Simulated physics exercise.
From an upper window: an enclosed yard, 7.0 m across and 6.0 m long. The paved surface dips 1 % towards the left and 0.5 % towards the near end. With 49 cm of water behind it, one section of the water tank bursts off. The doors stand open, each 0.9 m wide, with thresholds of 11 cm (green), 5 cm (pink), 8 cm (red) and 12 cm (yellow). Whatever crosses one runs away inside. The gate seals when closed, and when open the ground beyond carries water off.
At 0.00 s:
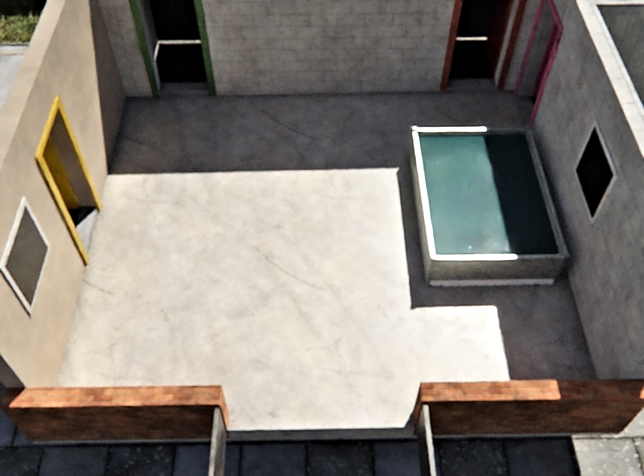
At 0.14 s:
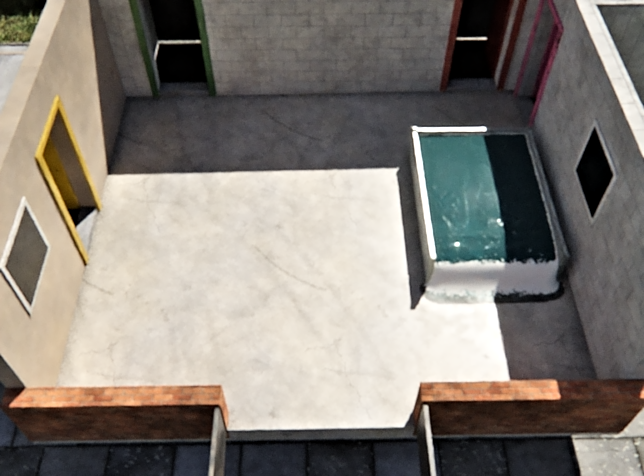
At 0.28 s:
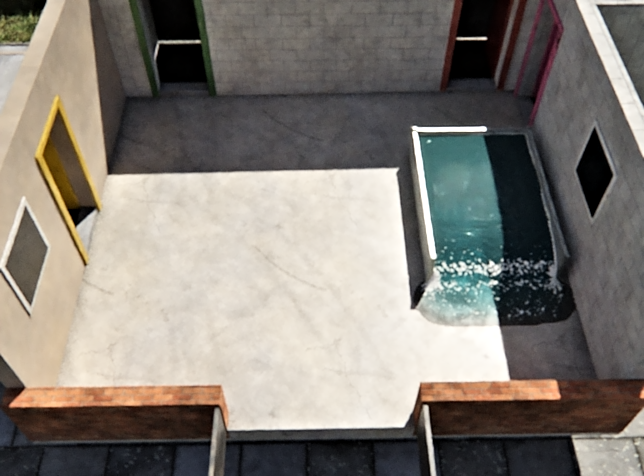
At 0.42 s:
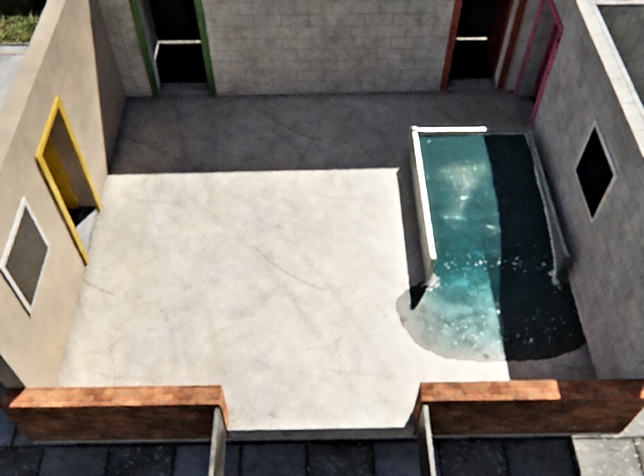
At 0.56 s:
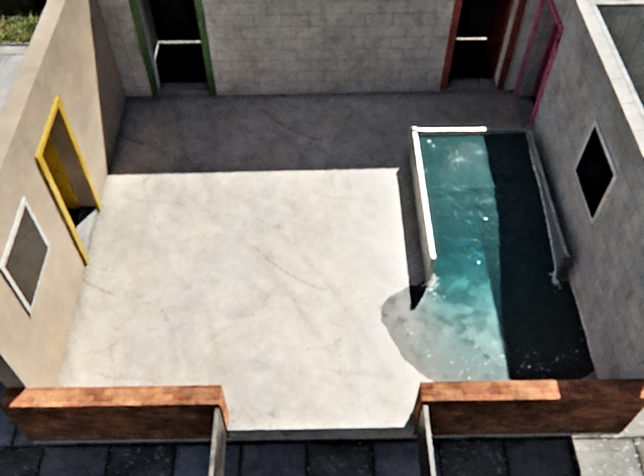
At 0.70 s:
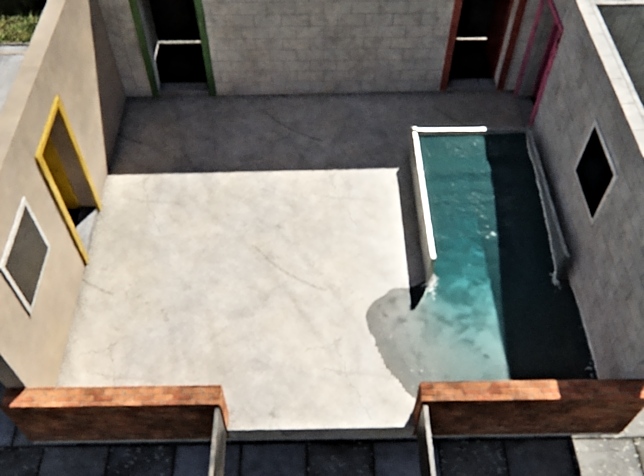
Water bursts through the near side of a raised tank at the right of a walled yard, spilling onto the pale paving in a foaming sheet, then spreads to the low brick wall and fans out leftward.
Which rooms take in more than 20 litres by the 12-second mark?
Within that time: At the green door it does not reach the limit; at the pink door it stays under the limit; at the red door it keeps below the limit; at the yellow door it does not reach the limit.
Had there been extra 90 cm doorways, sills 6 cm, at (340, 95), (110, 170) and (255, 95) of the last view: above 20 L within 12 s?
In that order: Not over, under, not over.
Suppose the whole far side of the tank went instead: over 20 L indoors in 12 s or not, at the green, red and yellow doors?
Then: Green below, red over, yellow not over.
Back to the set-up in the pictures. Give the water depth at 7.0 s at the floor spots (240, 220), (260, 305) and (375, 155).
Roughly 1, 3 and 0 cm, in turn.
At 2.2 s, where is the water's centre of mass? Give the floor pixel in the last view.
Near (484, 286).
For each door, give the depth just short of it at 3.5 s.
Depths in cm: Green 0, pink 0, red 0, yellow 0.
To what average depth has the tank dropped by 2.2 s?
Roughly 21 cm on average.
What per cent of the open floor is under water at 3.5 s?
About 35 per cent.
After 1.4 s water covers 15 % of the floor and is deepest (38 cm) near (583, 404); green door not reached, pink door not reached, red door not reached, yellow door not reached.
After 2.2 s water covers 15 % of the floor and is deepest (36 cm) near (583, 404); green door not reached, pink door not reached, red door not reached, yellow door not reached.
After 3.5 s water covers 35 % of the floor and is deepest (24 cm) near (540, 405); green door not reached, pink door not reached, red door not reached, yellow door not reached.
After 7.0 s water covers 60 % of the floor and is deepest (14 cm) near (60, 375); green door not reached, pink door 2 cm at the sill, 0 L in, red door 4 cm at the sill, 1 L in, yellow door 10 cm at the sill, 0 L in.
After 12.0 s water covers 80 % of the floor and is deepest (8 cm) near (111, 164); green door 6 cm at the sill, 0 L in, pink door 1 cm at the sill, 0 L in, red door 1 cm at the sill, 1 L in, yellow door 5 cm at the sill, 0 L in.
